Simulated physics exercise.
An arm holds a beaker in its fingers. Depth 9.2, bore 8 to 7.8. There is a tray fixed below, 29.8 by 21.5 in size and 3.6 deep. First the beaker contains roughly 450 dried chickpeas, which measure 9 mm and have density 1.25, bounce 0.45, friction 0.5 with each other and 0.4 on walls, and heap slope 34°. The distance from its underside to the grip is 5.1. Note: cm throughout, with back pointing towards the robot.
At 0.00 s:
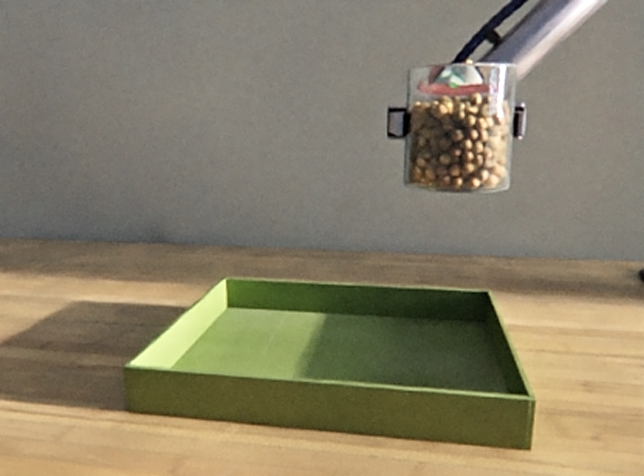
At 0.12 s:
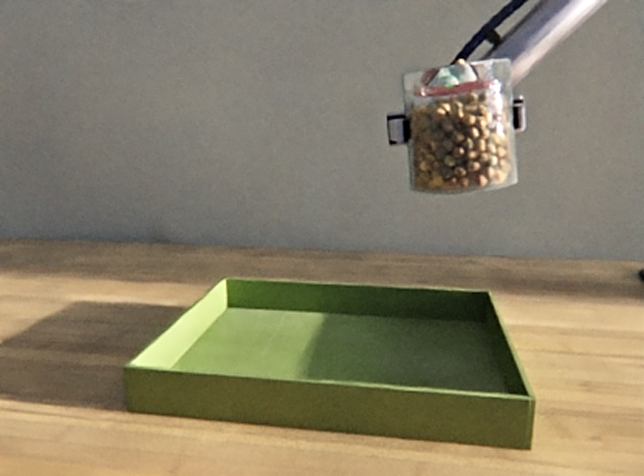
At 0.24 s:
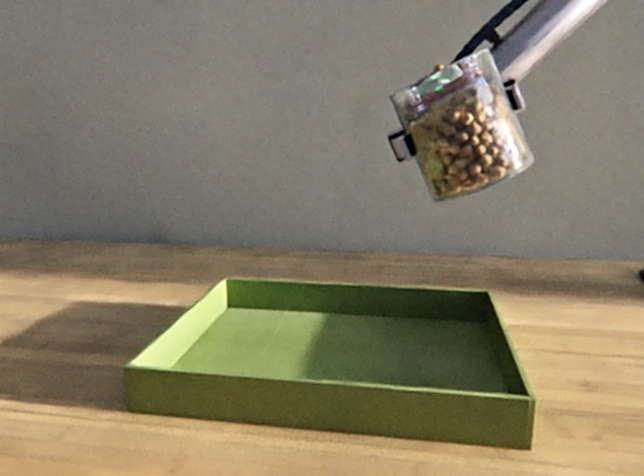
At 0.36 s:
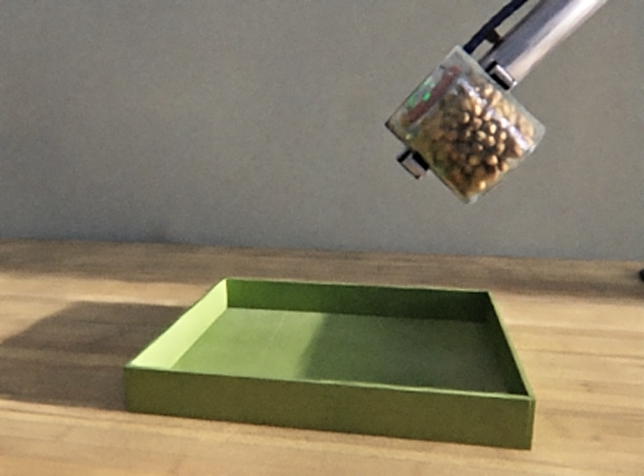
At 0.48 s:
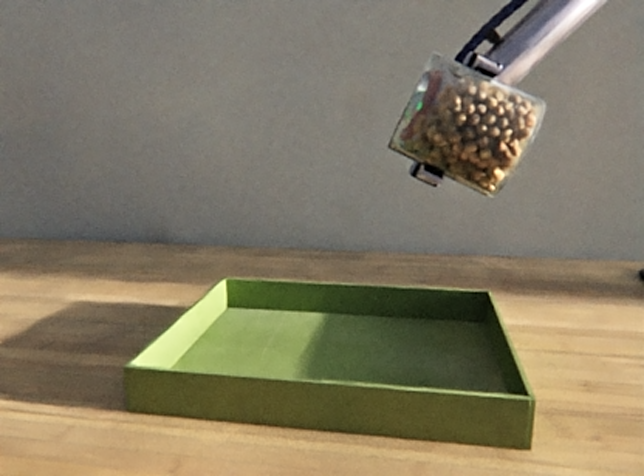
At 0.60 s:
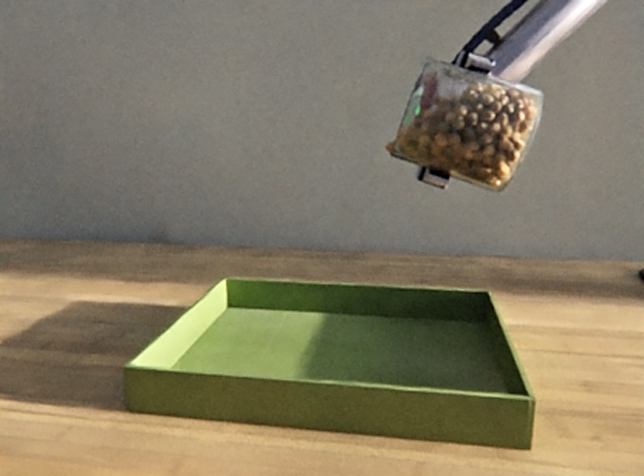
Above a green tray on a wooden table, a robot arm held a clear beaker of chickpeas upright, then steadily tilted it to the left until it lay nearly on its side.
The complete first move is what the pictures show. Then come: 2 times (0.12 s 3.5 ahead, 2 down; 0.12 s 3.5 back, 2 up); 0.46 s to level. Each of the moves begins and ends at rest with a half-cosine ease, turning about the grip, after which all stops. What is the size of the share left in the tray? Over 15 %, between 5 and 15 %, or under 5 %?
Over 15 %.
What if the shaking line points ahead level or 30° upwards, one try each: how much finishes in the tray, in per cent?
Near 40 and 55 percent respectively.
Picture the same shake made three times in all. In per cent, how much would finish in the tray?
About 25 per cent, then.
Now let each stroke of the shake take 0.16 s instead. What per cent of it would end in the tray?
About 10 per cent in that case.
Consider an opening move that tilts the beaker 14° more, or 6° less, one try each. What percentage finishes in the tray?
Roughly 50 and 10 percent.
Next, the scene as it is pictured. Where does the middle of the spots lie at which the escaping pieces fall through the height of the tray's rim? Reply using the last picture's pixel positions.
Roughly at (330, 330).
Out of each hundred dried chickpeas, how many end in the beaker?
80 percent.
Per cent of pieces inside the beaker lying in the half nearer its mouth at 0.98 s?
That share comes to roughly 40 percent.
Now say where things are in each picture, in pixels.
The first frame shows beaker middle at (458, 130), level; upper third of the load around (458, 120), from x 415 to 505, top at y 65; 446 in the beaker.
The second frame shows beaker middle at (459, 130), tilted 7° forward; upper third of the load around (460, 119), from x 415 to 505, top at y 65.
The third frame shows beaker middle at (461, 129), tilted 25° forward; upper third of the load around (468, 119), from x 415 to 520, top at y 70.
The fourth frame shows beaker middle at (463, 128), tilted 47° forward; upper third of the load around (475, 114), from x 410 to 525, top at y 80.
The fifth frame shows beaker middle at (464, 126), tilted 65° forward; upper third of the load around (480, 110), from x 410 to 530, top at y 80.
The sixth frame shows beaker middle at (464, 126), tilted 72° forward; upper third of the load around (486, 110), from x 390 to 530, top at y 90; 446 in the beaker.
By 0.98 s, tilted 72° forward, highest piece 22 above the table; 407 in the beaker, 31 in the tray, 8 in flight or on a rim.
By 1.35 s, tilted 26° forward, highest piece 25 above the table; 350 in the beaker, 94 in the tray, 2 in flight or on a rim.
By 1.74 s, level, highest piece 24 above the table; 350 in the beaker, 96 in the tray.
By 2.79 s, level, highest piece 24 above the table; 350 in the beaker, 96 in the tray.
Final count, 350 in the beaker, 96 in the tray. That is 22 % in the tray.
